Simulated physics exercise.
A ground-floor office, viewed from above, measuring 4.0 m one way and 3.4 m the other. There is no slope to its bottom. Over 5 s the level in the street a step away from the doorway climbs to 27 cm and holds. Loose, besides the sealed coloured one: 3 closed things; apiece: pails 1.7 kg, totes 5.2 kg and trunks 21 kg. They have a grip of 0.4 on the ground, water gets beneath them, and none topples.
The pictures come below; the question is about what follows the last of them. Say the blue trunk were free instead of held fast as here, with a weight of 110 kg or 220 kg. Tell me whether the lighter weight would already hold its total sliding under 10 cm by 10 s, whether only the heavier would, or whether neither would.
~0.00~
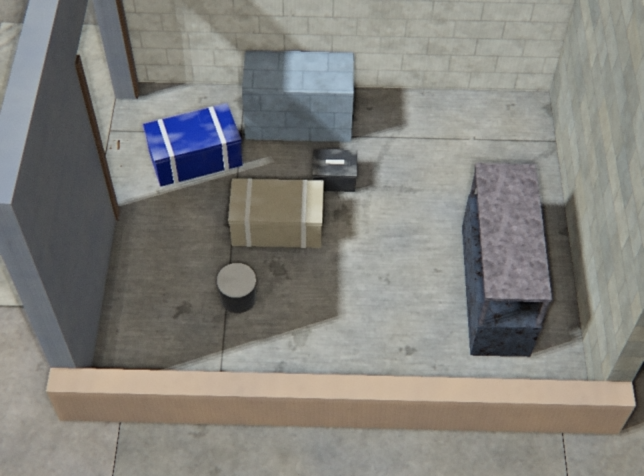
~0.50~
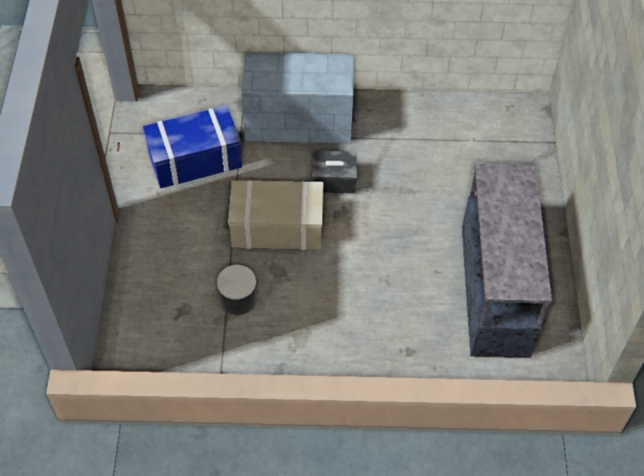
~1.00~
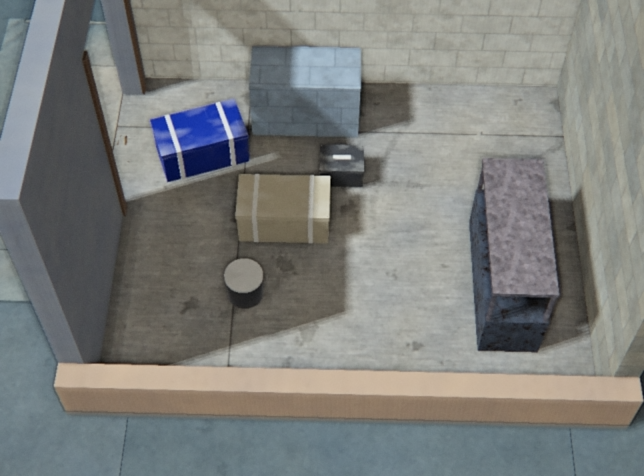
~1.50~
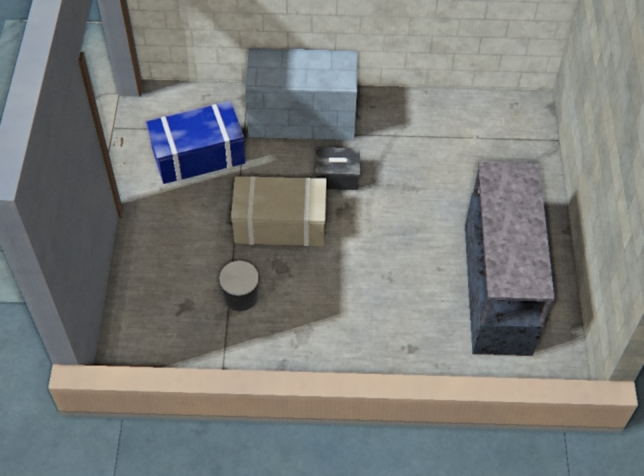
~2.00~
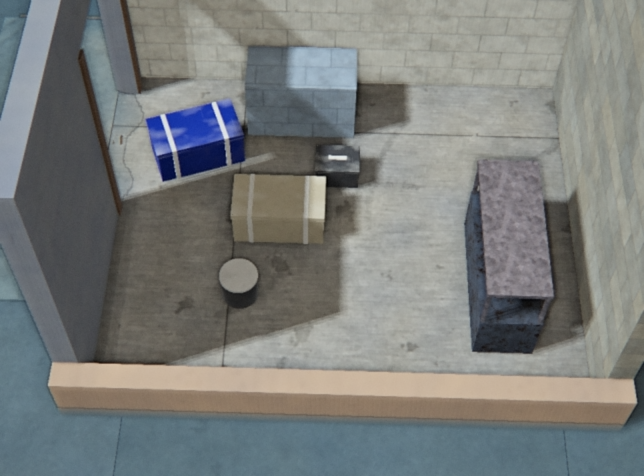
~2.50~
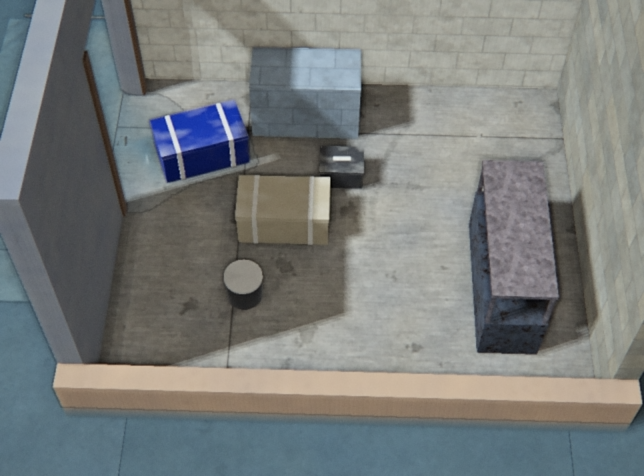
Only the heavy option passes.
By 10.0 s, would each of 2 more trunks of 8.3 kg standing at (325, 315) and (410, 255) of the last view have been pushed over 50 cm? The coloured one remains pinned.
The first is further, the second not as far.
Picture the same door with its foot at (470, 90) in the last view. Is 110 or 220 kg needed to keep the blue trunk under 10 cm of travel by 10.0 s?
Outcome - the lighter pick works.
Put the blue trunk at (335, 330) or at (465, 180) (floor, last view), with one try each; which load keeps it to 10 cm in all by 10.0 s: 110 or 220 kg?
Note, in order: Both OK; both OK.
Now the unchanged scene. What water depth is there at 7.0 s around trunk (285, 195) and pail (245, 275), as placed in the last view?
I'd estimate 4 cm for the first and 5 cm for the second.
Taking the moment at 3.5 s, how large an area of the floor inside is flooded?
About 2.0 m2.
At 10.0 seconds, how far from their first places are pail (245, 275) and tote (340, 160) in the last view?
Shifts: 150 cm / 100 cm.
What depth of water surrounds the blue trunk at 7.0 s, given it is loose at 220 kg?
About 16 cm.
After 3.5 s the blue trunk would be 0 cm from its start with 110 kg and 0 cm from its start with 220 kg; 6 cm of water round it then.
After 4.5 s the blue trunk would be 0 cm from its start with 110 kg and 0 cm from its start with 220 kg; 10 cm of water round it then.
After 7.0 s the blue trunk would be 28 cm from its start with 110 kg and 0 cm from its start with 220 kg; 16 cm of water round it then.
After 10.0 s the blue trunk would be 56 cm from its start with 110 kg and 0 cm from its start with 220 kg; 16 cm of water round it then.
